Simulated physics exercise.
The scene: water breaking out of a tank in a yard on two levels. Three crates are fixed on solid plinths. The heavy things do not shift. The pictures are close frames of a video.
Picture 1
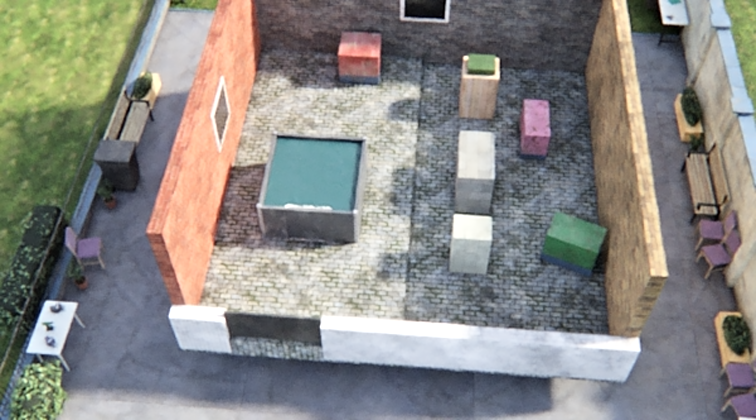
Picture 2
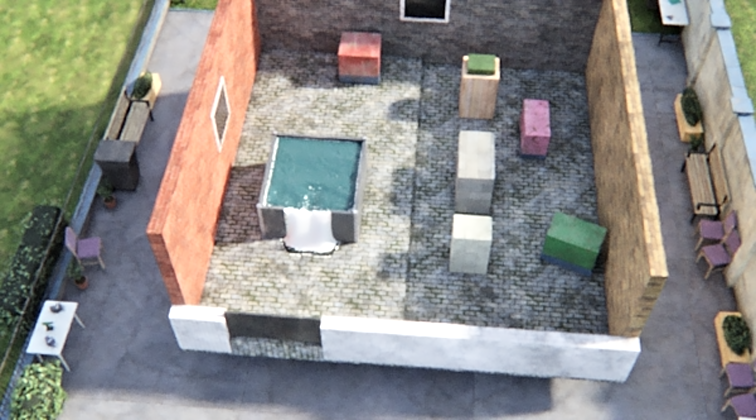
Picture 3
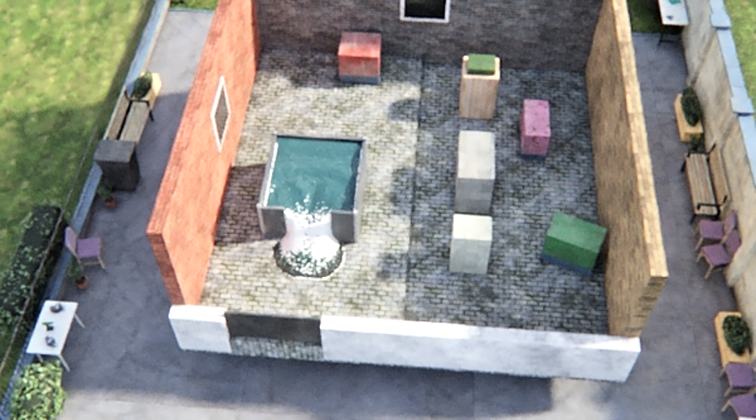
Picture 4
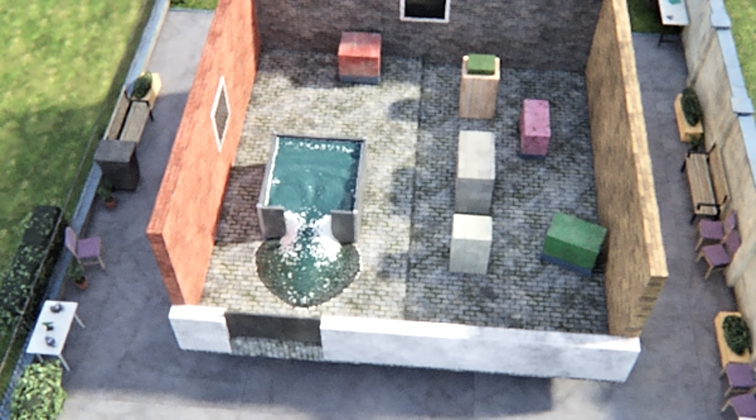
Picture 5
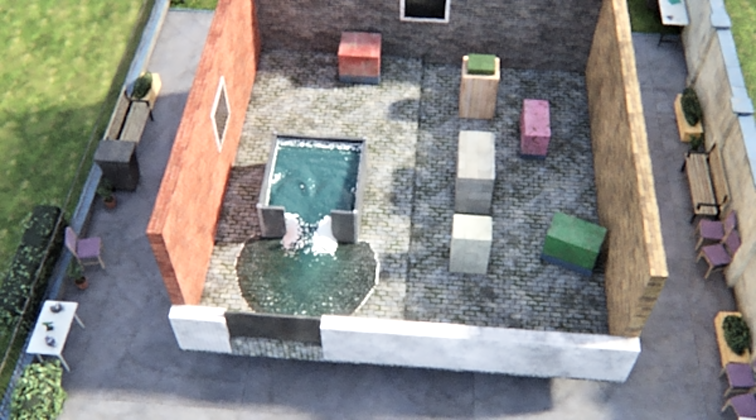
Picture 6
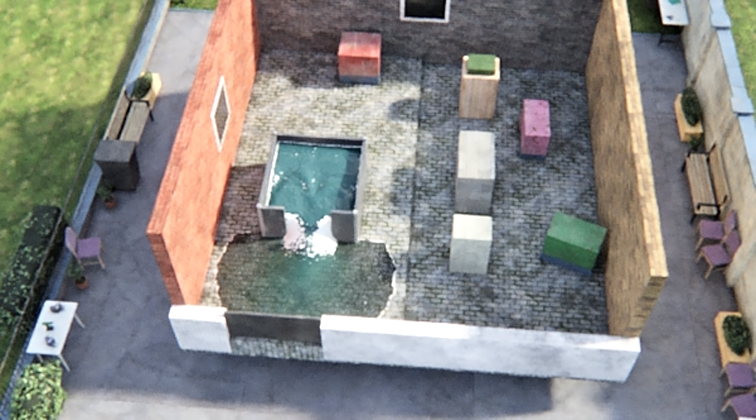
In the video, still water in a square grey tank pours through an opening in its near side, splashes onto the paved floor of a walled yard, and spreads outward in a widening dark pool toward the low white wall.
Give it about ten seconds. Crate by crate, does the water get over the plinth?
One by one: The pink crate escapes dry; the red crate escapes dry; the green crate is wetted.
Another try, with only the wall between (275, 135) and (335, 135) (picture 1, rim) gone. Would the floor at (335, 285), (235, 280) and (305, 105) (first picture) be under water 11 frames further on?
In that order: Clear, not flooded, awash.
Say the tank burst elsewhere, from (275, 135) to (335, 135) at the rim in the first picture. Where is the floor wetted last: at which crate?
Last comes the green-painted one.
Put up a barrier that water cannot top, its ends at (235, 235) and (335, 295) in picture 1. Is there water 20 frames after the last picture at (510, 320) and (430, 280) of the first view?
In that order: Under water, flooded.
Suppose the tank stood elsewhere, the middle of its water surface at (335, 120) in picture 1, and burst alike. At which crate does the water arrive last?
That is the red one.
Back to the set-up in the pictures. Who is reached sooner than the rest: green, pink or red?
First comes the green-painted one.
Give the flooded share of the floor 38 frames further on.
Some 55 per cent.
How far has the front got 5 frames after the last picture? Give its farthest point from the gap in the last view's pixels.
At about (479, 350).
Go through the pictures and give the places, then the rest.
Still water in the tank at (314, 174), in the first picture.
Water pours out at (310, 229) and has run to (332, 250), in the second picture.
Water pours out at (310, 229) and has run to (322, 274), in the third picture.
The front is at (307, 305), out from the gap at (310, 229), in the fourth picture.
The front is at a hidden place, out from the gap at (310, 229), in the fifth picture.
The front is at a hidden place, out from the gap at (310, 228), in the sixth picture.
A moment on, water covers 15 % of the floor; the pink crate not reached, the red crate not reached, the green crate not reached.
Next, water covers 25 % of the floor; the pink crate not reached, the red crate not reached, the green crate not reached.
Then, water covers 35 % of the floor; the pink crate not reached, the red crate not reached, the green crate water round its plinth.
Later, water covers 55 % of the floor; the pink crate water round its plinth, the red crate water round its plinth, the green crate water round its plinth.
In the end, water covers 85 % of the floor; the pink crate stayed above the water, the red crate stayed above the water, the green crate was topped.
